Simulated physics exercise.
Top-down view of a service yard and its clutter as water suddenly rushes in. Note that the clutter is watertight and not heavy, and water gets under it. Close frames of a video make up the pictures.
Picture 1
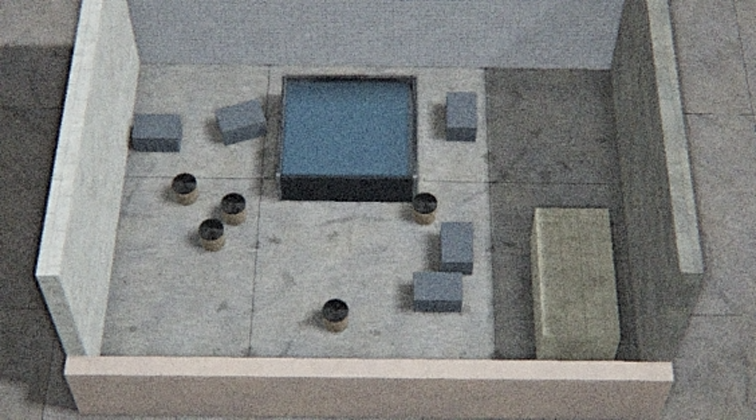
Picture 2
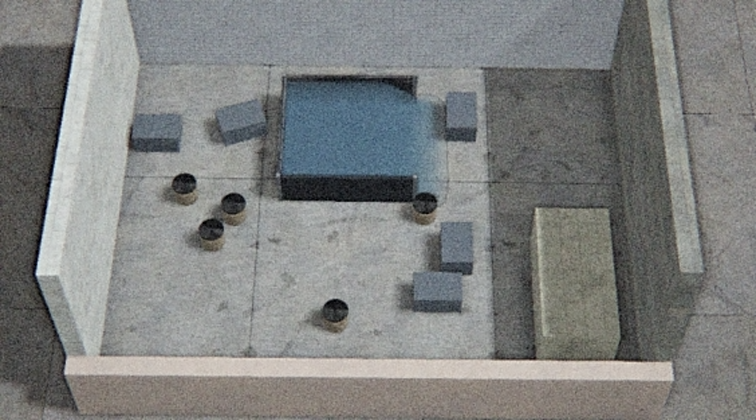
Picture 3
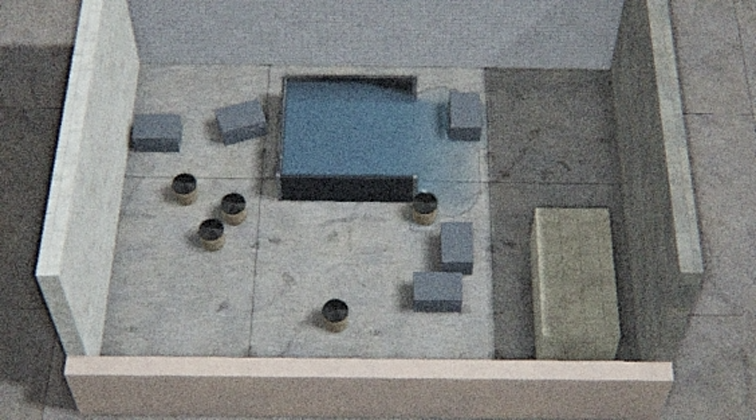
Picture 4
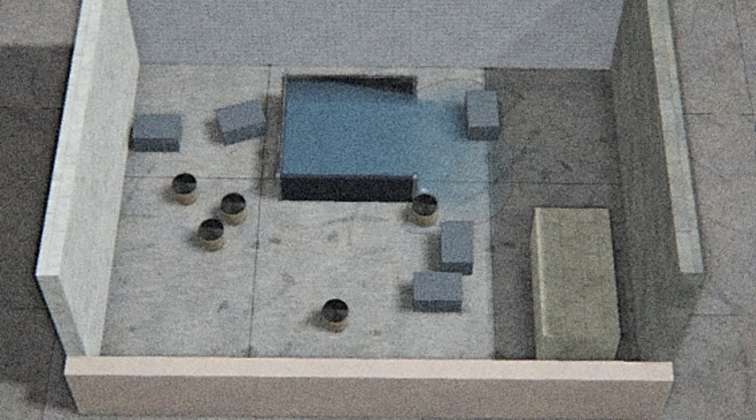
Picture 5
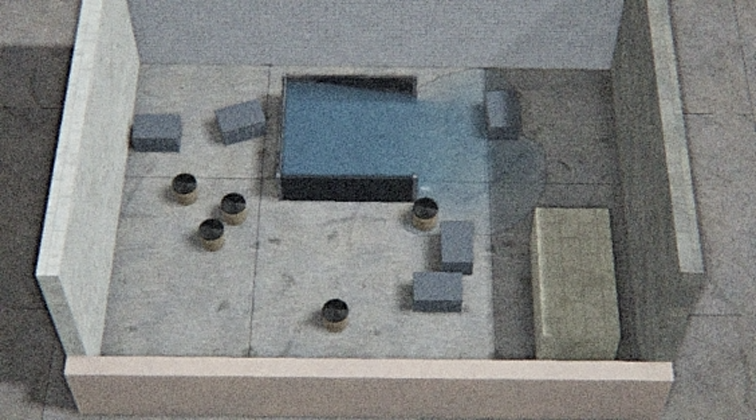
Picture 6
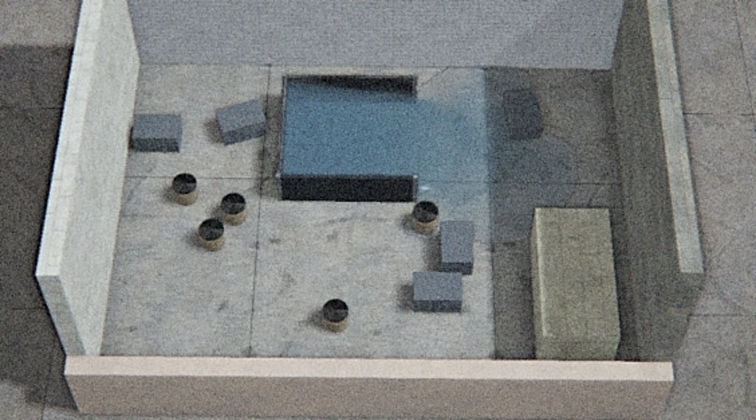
The footage shows a walled yard with grey crates, pails and a long block around a blue water tank, as water pours from the tank's right side, spreads across the floor and pushes the upper-right crate steadily rightward.
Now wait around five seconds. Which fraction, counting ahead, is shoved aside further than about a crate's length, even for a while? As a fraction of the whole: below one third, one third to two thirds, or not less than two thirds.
Counting the far movers, it's low - under a third.
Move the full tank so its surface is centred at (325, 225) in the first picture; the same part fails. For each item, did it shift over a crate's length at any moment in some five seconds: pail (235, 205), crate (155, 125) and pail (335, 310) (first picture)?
Object by object, in turn: Lingered near its place, lingered near its place, travelled a good distance.
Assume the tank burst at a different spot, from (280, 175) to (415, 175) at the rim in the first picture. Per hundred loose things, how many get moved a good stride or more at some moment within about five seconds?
Estimate: Close to 40 per cent.
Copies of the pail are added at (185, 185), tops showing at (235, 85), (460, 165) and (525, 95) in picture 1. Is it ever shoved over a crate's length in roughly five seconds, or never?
One by one: Hardly budges; knocked well away; knocked well away.
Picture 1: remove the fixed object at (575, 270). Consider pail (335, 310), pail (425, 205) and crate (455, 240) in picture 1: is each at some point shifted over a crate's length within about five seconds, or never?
Item one stayed under the mark, item two stayed under the mark, item three stayed under the mark.
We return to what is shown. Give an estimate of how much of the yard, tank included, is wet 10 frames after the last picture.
I'd call it close to 40 per cent.
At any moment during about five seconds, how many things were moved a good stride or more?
The figure is 2.
A moment on, 1 of 10 are well off their spots; 0 afloat.
Next, 1 of 10 are well off their spots; 1 afloat.
Later, 1 of 10 are well off their spots; 1 afloat.
In the end, 2 of 10 are well off their spots, and 2 have been at some point; 1 afloat.
